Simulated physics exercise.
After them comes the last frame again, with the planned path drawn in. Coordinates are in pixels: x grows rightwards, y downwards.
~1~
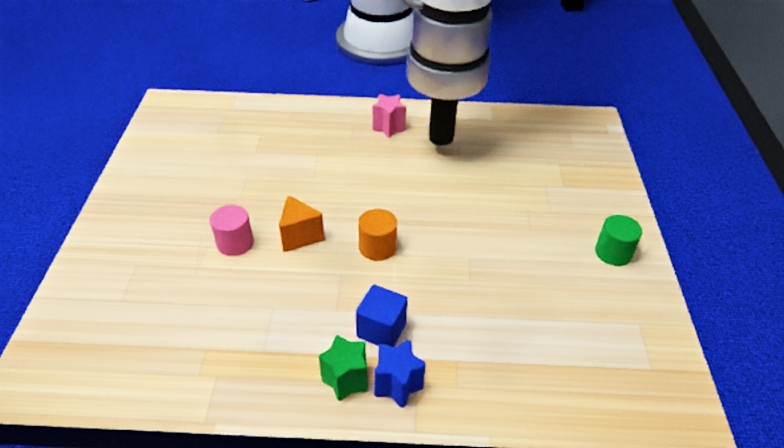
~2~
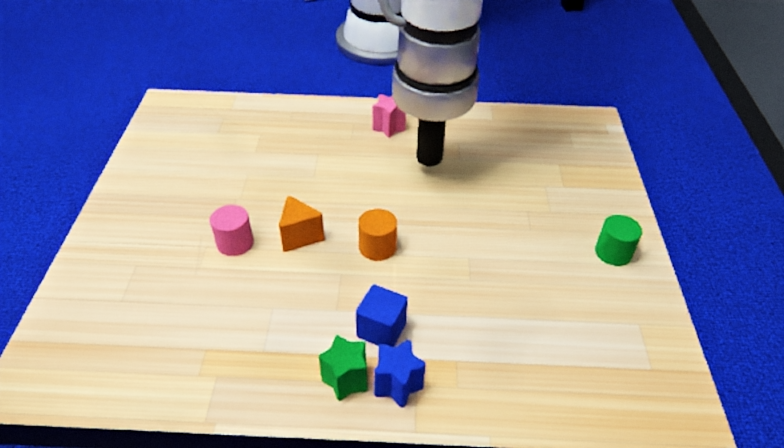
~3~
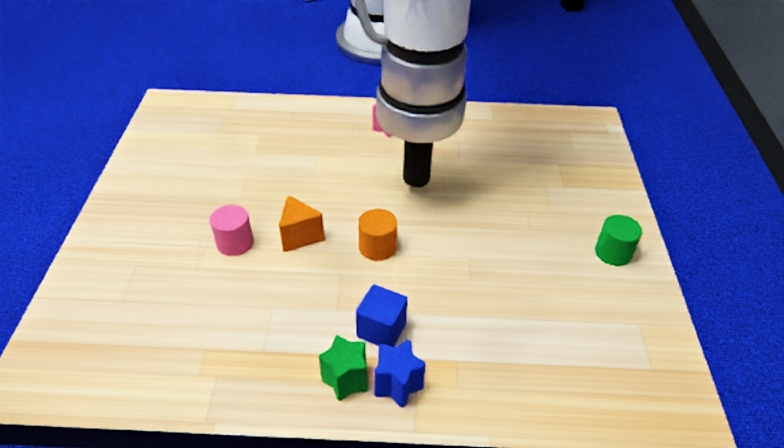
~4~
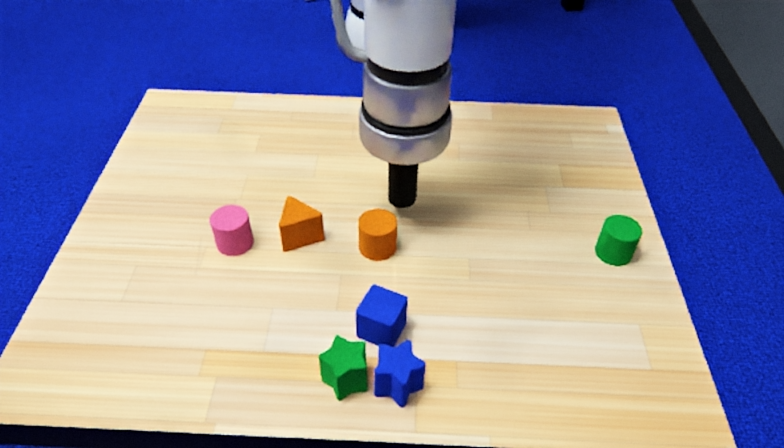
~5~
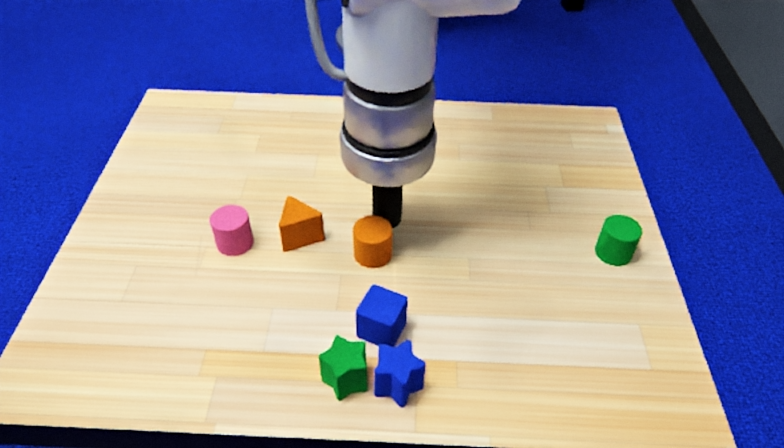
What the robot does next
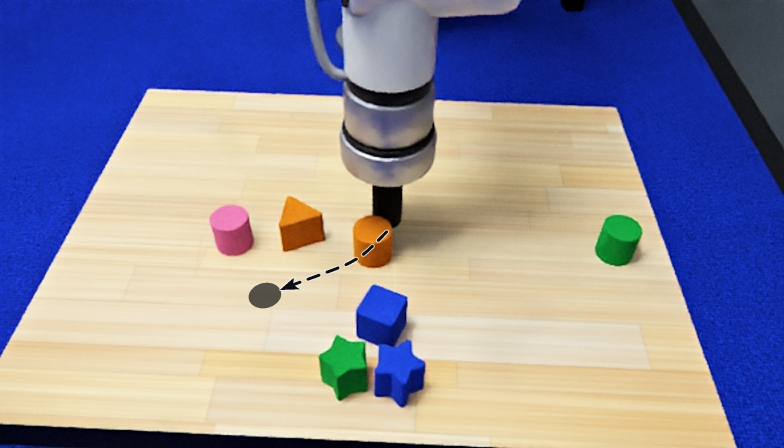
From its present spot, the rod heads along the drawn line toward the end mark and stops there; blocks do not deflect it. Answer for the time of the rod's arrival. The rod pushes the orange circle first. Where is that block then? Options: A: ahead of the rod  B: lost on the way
B.
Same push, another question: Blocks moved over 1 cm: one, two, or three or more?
I reckon the push displaces only one of the blocks by more than 1 cm.
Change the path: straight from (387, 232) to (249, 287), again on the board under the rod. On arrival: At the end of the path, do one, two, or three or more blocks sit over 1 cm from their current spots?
The push will move one block.
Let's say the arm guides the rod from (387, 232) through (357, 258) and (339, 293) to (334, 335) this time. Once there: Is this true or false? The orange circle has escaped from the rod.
False.
The drawn path runs from (387, 232) through (357, 259) and (313, 278) to (265, 295).
What follows on the original path. One third of the way, rod (355, 248); orange circle (350, 261).
Two thirds of the way, rod (311, 266); orange circle (338, 272).
At the end, rod (263, 284); orange three-sided block not moved; orange circle (338, 272).
